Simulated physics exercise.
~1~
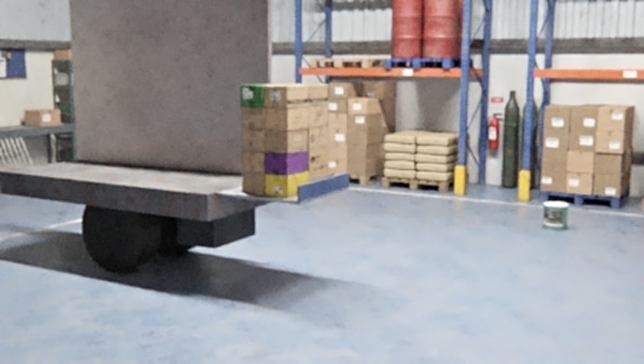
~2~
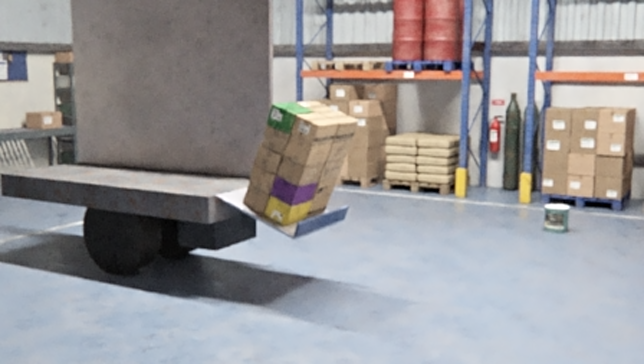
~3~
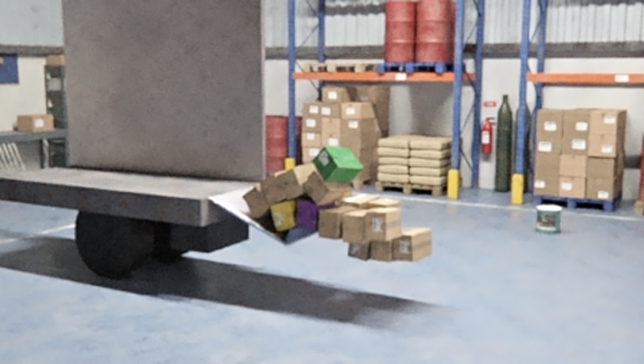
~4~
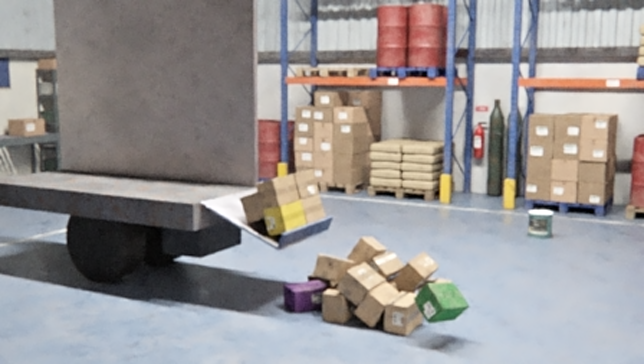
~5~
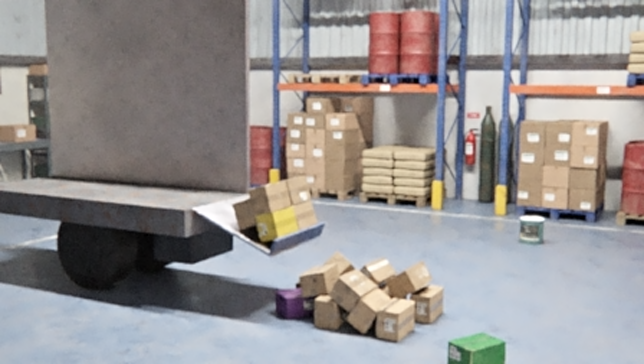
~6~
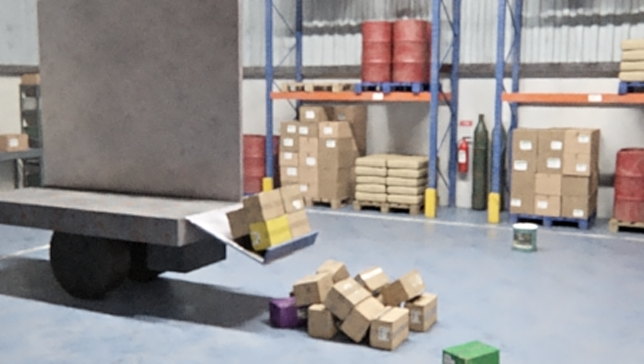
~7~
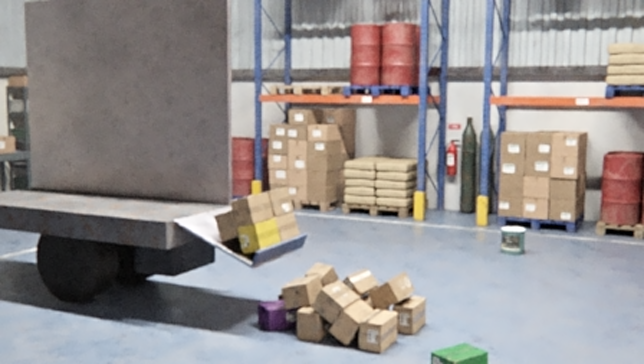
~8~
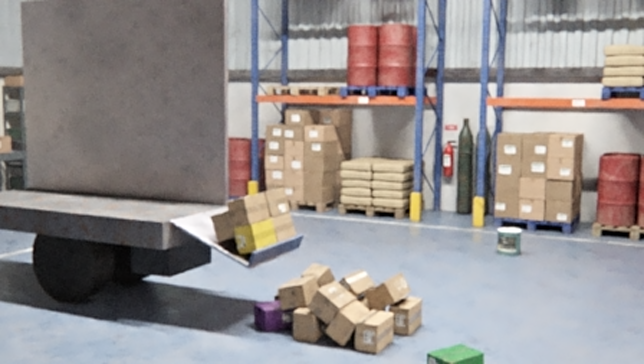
To begin with, a neat stack of cardboard parcels, with one green, one purple and one yellow among them, stands on the level tail lift behind a lorry in a warehouse. The platform tips down to the right, and the whole stack leans over with it. Soon the upper parcels break away and tumble over the outer edge, the green one leading. Most land in a jumbled heap on the blue floor, the purple one at its left side, while the green one ends up apart, nearer the viewer. The platform stays sloped, still holding the yellow parcel on its side among a few brown ones.
